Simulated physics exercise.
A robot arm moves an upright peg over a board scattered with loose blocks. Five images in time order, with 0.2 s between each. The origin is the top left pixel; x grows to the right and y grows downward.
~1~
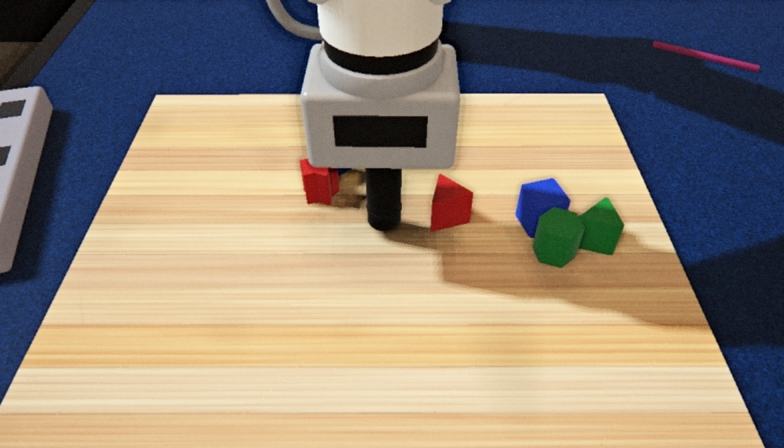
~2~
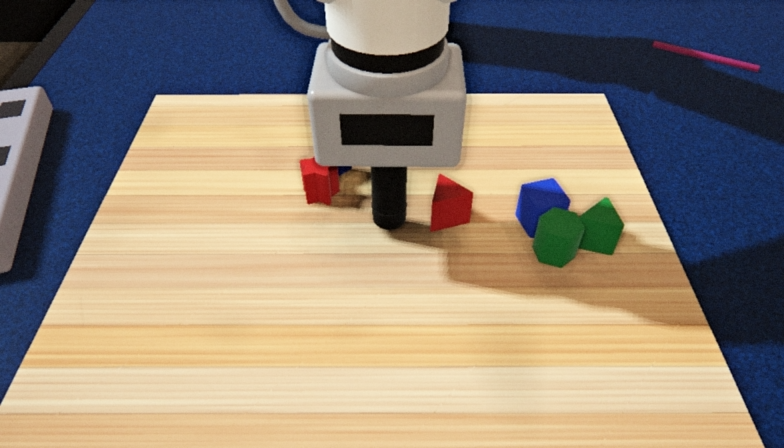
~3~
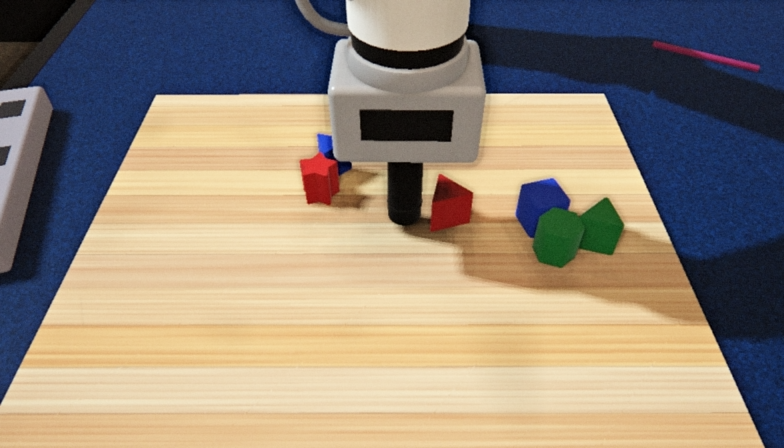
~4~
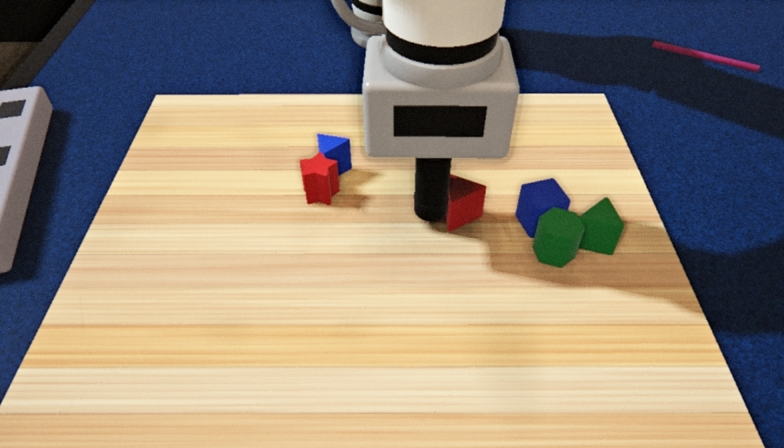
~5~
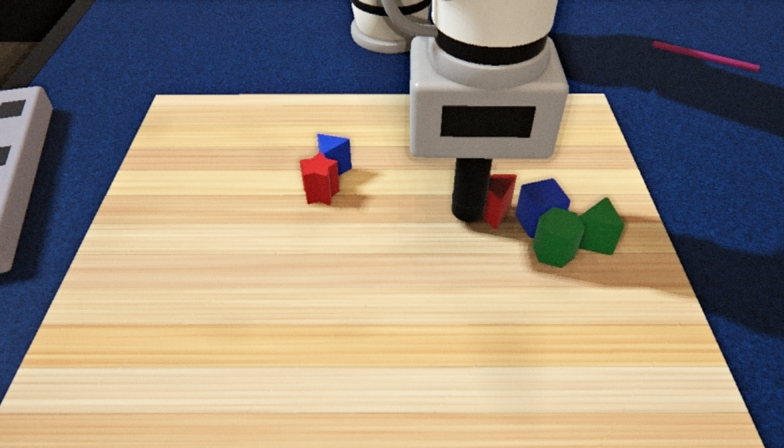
On a wooden board, a robot arm's upright black peg moves right, pushing a red triangular block toward blue and green blocks.
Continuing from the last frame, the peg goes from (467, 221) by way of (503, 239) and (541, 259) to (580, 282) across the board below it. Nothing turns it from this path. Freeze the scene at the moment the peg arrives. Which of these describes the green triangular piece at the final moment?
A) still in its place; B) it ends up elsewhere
The one that fits is B, it ends up elsewhere.
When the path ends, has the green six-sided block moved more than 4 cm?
Answer: Yes.
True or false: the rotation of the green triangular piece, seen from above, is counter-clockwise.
That claim is true.
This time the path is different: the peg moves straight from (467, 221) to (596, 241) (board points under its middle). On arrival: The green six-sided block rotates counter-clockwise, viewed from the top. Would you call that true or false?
This is false.
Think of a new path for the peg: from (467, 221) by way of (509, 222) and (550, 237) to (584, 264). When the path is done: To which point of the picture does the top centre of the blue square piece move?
I'd place it at (586, 192), taking the centre of its top.
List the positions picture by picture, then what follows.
The first picture shows peg tip (384, 221); block tops, red triangular piece (449, 189); blue square piece (546, 192); green six-sided block (562, 222); green triangular piece (604, 212).
The second picture shows peg (389, 219); blocks unchanged.
The third picture shows peg (404, 215); blocks unchanged.
The fourth picture shows peg (430, 211); red triangular piece (462, 186).
The fifth picture shows peg (468, 212); red triangular piece (497, 182); blue square piece (546, 192); green six-sided block (562, 222); green triangular piece (604, 212).
On the path given first. One third of the way, peg (506, 230); red triangular piece (507, 183), turned 20° anticlockwise.
Two thirds of the way, peg (544, 251); red triangular piece (507, 183), turned 20° anticlockwise; green six-sided block (591, 230), turned 25° anticlockwise; green triangular piece (620, 210), turned 15° anticlockwise.
At the end, peg (583, 273); red triangular piece (507, 183), turned 20° anticlockwise; blue square piece in place; green six-sided block (618, 237), turned 85° anticlockwise; green triangular piece (624, 209), turned 20° anticlockwise.
